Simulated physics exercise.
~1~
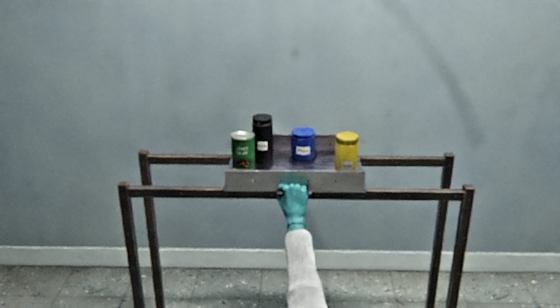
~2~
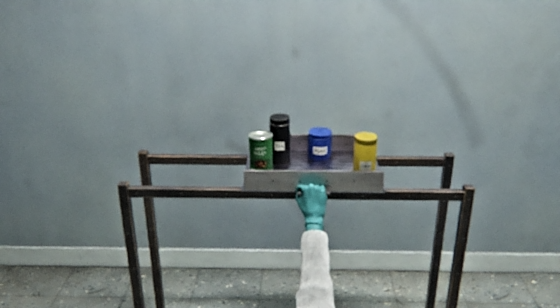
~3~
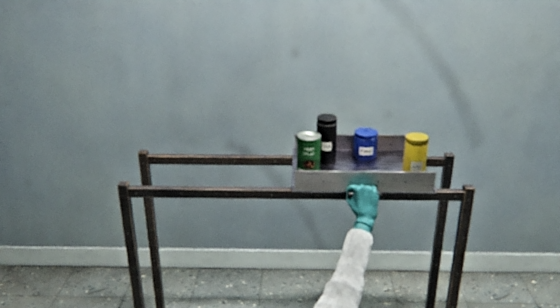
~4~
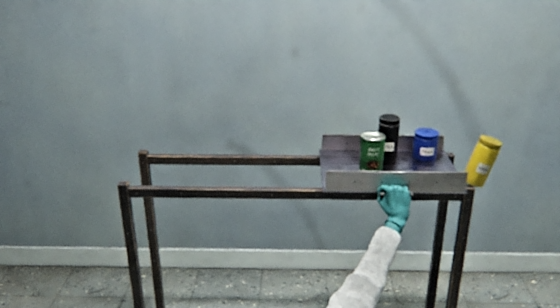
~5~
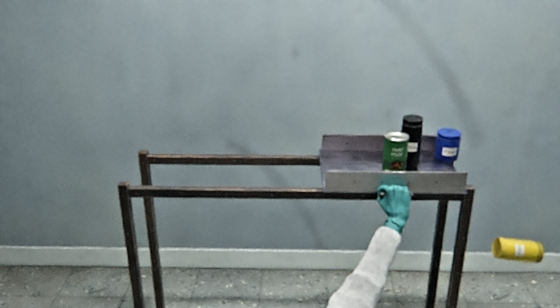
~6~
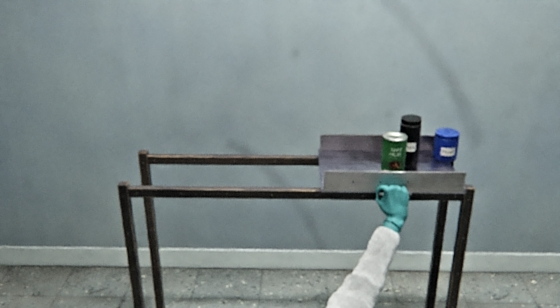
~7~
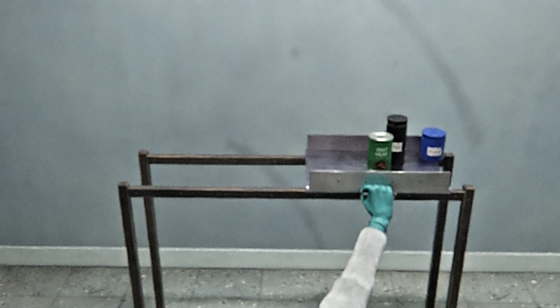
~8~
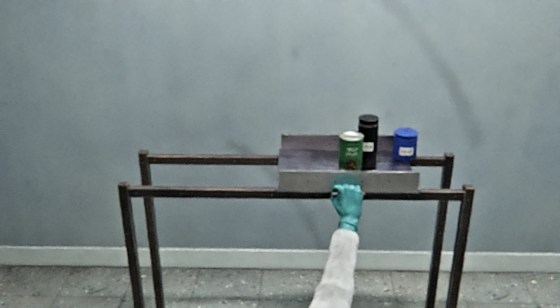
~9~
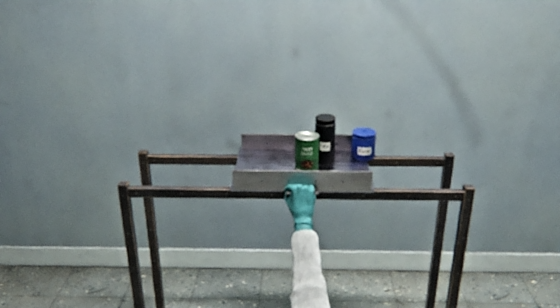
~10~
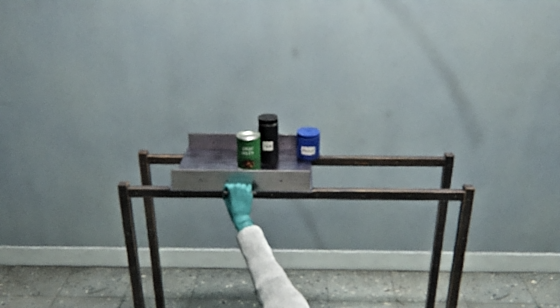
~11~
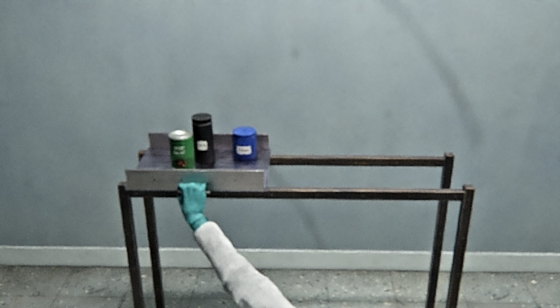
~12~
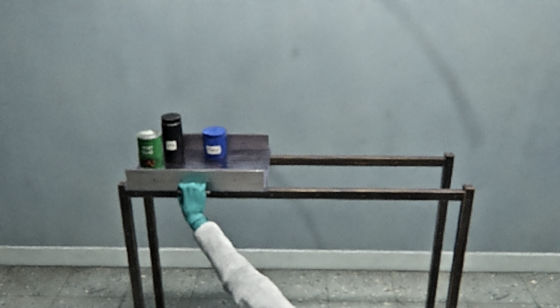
In the video, a gloved hand slides a tray holding green, black, blue and yellow containers right along two rails, and the yellow one tips off the end and falls out of view. The hand then moves the tray to the left end, where the other three remain upright, shifted leftward on it.
